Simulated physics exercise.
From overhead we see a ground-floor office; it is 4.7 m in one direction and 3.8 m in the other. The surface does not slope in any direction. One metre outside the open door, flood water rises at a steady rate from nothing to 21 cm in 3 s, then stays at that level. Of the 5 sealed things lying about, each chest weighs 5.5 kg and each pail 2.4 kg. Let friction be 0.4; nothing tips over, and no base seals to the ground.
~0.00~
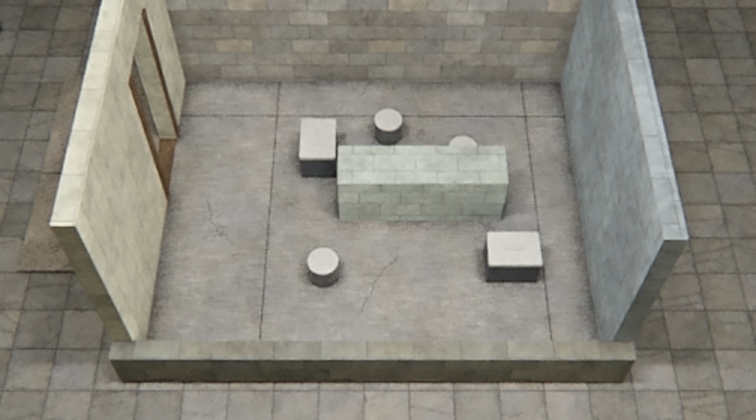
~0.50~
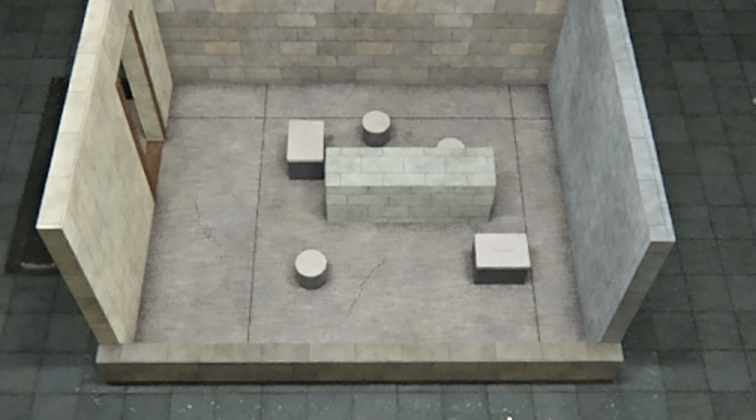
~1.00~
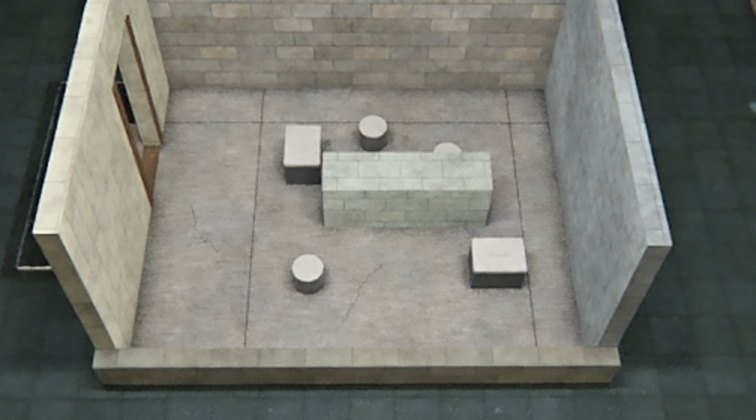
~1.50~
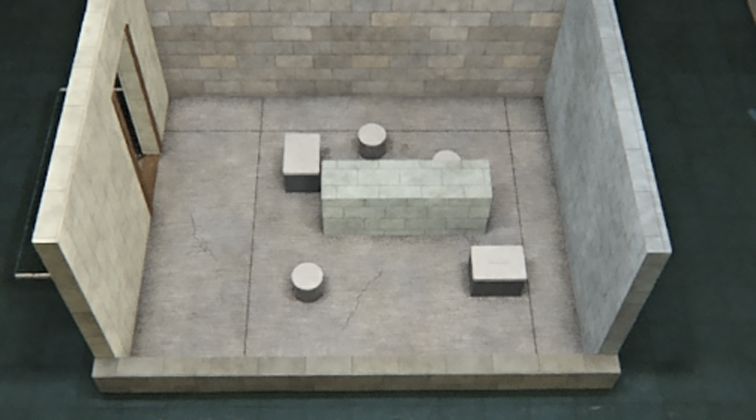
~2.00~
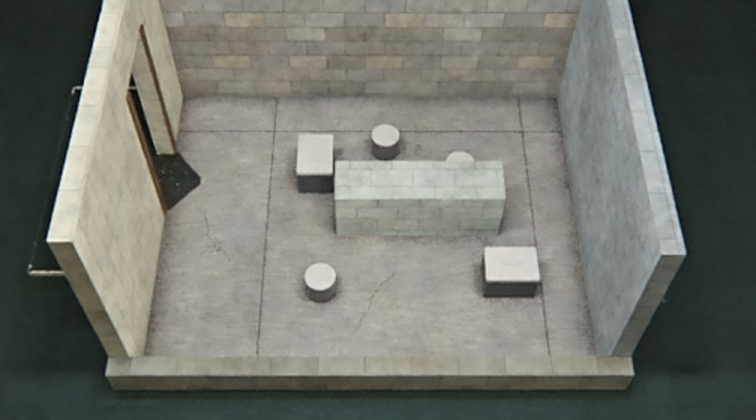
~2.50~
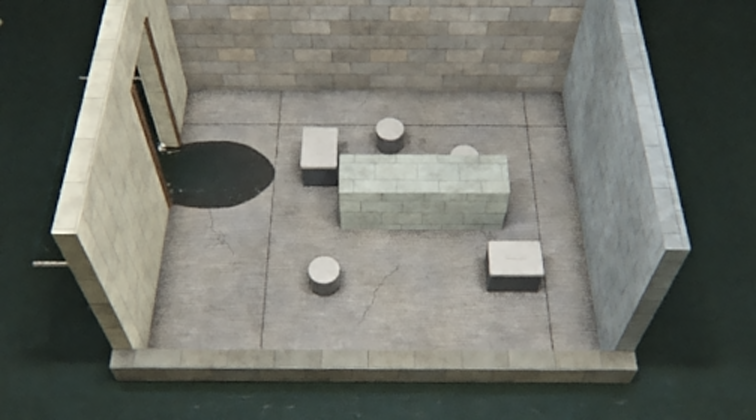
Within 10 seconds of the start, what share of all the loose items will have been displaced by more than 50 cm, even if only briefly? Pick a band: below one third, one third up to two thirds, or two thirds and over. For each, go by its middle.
The share is two thirds and over.
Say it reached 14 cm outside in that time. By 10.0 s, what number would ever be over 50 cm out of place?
So the tally would be 4.
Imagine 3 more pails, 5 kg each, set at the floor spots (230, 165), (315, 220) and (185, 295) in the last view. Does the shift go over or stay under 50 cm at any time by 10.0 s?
In turn: More, over, less.
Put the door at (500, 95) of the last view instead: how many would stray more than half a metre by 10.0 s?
So the tally would be 5.
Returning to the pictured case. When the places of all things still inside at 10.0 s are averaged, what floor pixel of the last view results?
At about (507, 294).
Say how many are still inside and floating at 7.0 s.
The number is 4.
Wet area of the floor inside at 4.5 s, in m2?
My estimate is roughly 8.0 m2.
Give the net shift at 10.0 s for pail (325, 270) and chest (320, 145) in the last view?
Respectively 250 and 250 cm.
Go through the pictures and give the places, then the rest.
In the first picture, a chest at (514, 248), on the bottom; a chest at (318, 138) rests on the ground; 0.0 m2 under water; 0 of 5 have shifted.
In the second picture, a chest at (502, 250), on the bottom; a chest at (306, 140), on the bottom; water covers 0.0 m2; 0 of 5 have shifted.
In the third picture, a chest at (499, 254), on the bottom; a chest at (303, 145), on the bottom; water covers 0.0 m2; 0 of 5 have shifted.
In the fourth picture, a chest at (499, 262) rests on the ground; a chest at (302, 153), on the bottom; water covers 0.0 m2; 0 of 5 have shifted.
In the fifth picture, a chest at (512, 263), on the bottom; a chest at (315, 153), on the bottom; water covers 0.1 m2; 0 of 5 have shifted.
In the sixth picture, a chest at (516, 257), on the bottom; a chest at (320, 147) rests on the ground; 0.8 m2 under water; 0 of 5 have shifted.
After 3.5 s 0 of 5 are over 50 cm from their spots; 0 afloat.
After 4.5 s 1 of 5 are over 50 cm from their spots; 0 afloat.
After 7.0 s 4 of 5 are over 50 cm from their spots; 4 afloat.
After 10.0 s 5 of 5 are over 50 cm from their spots, and 5 have been at some point; 5 afloat.
